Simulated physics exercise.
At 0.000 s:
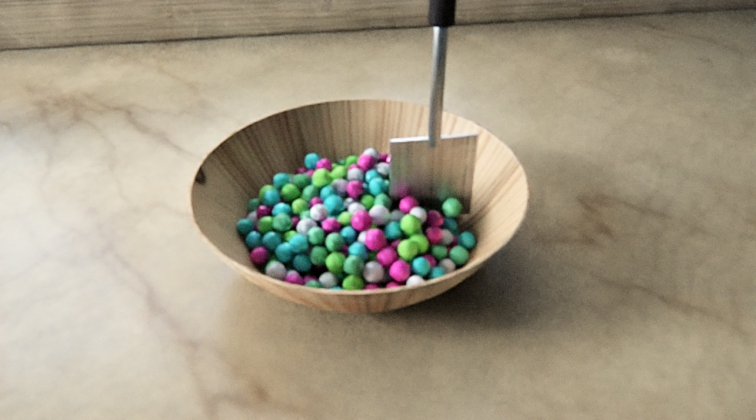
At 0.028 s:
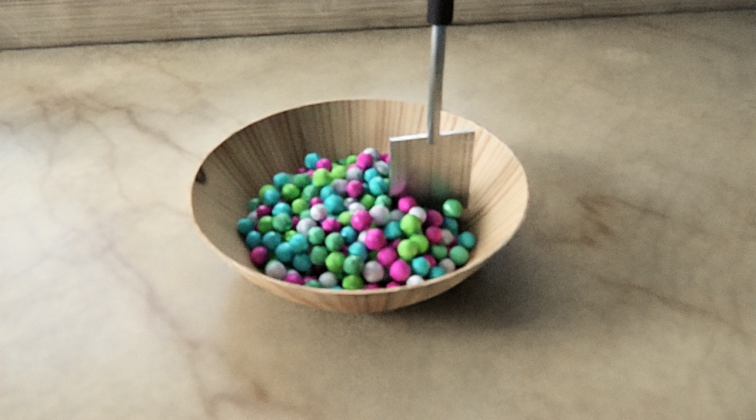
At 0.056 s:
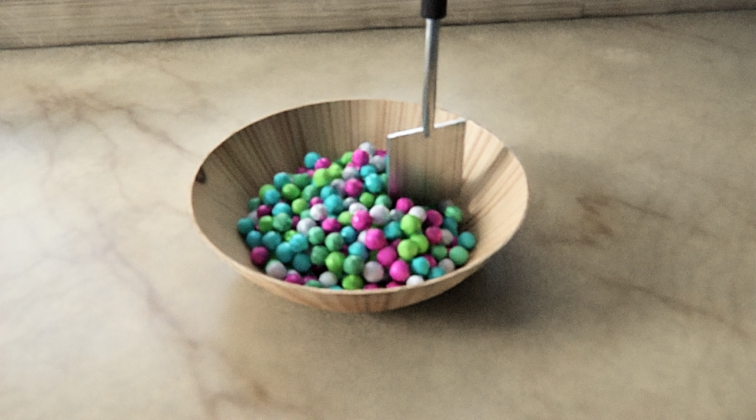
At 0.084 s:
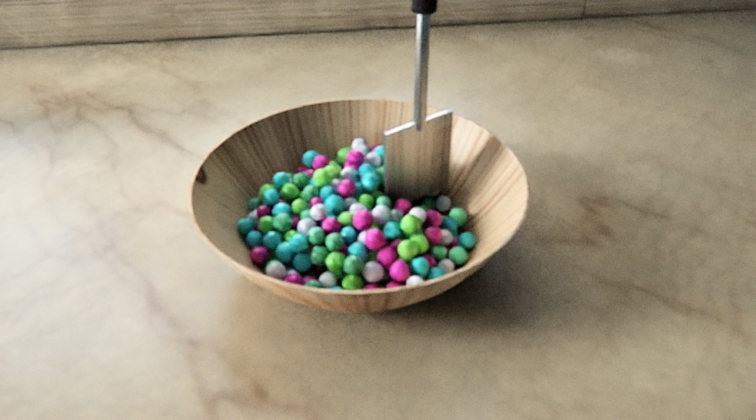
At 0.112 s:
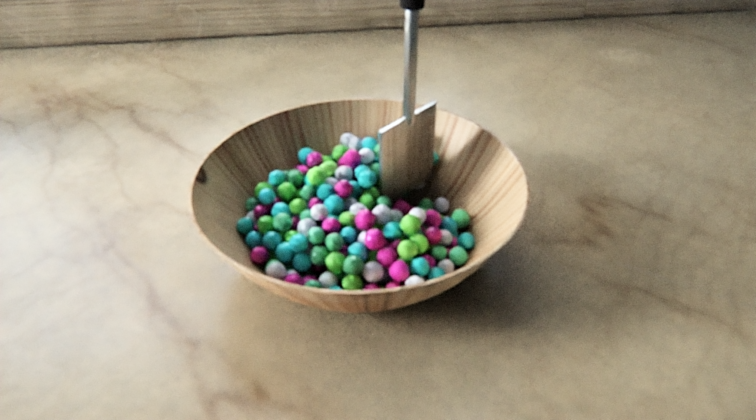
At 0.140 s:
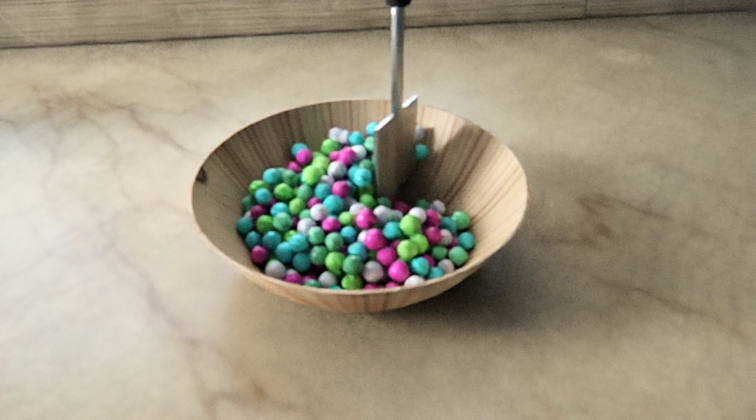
A wooden bowl of pink, green, teal and white balls sat still on a marbled surface while an upright paddle swept leftward along its back, turning edge-on and pushing some balls up toward the back rim.
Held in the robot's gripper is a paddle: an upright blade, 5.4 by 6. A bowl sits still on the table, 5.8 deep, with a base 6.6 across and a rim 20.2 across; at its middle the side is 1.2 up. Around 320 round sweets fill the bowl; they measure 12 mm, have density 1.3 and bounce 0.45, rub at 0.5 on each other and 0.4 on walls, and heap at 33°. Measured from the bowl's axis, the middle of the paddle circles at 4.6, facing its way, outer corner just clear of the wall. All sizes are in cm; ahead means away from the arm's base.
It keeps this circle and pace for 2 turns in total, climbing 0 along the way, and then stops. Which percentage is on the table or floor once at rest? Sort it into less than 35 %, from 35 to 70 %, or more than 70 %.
It goes in less than 35 %.
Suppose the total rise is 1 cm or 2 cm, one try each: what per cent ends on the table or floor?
That gives about 15 per cent and 5 per cent, in order.
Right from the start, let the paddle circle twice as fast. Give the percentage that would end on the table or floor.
Estimated share: Near 55 %.
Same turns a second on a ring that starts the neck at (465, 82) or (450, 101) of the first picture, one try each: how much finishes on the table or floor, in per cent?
Roughly 0 % and 20 %.
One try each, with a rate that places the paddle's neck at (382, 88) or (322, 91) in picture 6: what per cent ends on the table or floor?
Near 30 in a hundred for the first and near 55 in a hundred for the second.
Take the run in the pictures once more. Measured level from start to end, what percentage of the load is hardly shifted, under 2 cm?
I'd say something near 5 percent.
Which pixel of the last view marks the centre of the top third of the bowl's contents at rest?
I'd put it at about (429, 170).
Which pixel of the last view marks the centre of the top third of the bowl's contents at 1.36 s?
I'd say about (319, 259).
After 0.75 s, 316° round, highest piece 7 above the table; 295 in the bowl, 26 on the table or floor, 2 in flight or on the tool.
After 1.36 s, 219° round, highest piece 8 above the table; 267 in the bowl, 53 on the table or floor, 3 in flight or on the tool.
After 1.87 s, 0° round, highest piece 6 above the table; 254 in the bowl, 69 on the table or floor.
After 2.57 s, 0° round, highest piece 6 above the table; 254 in the bowl, 69 on the table or floor.
At rest, 254 in the bowl, 69 on the table or floor. That is 21 % on the table or floor.
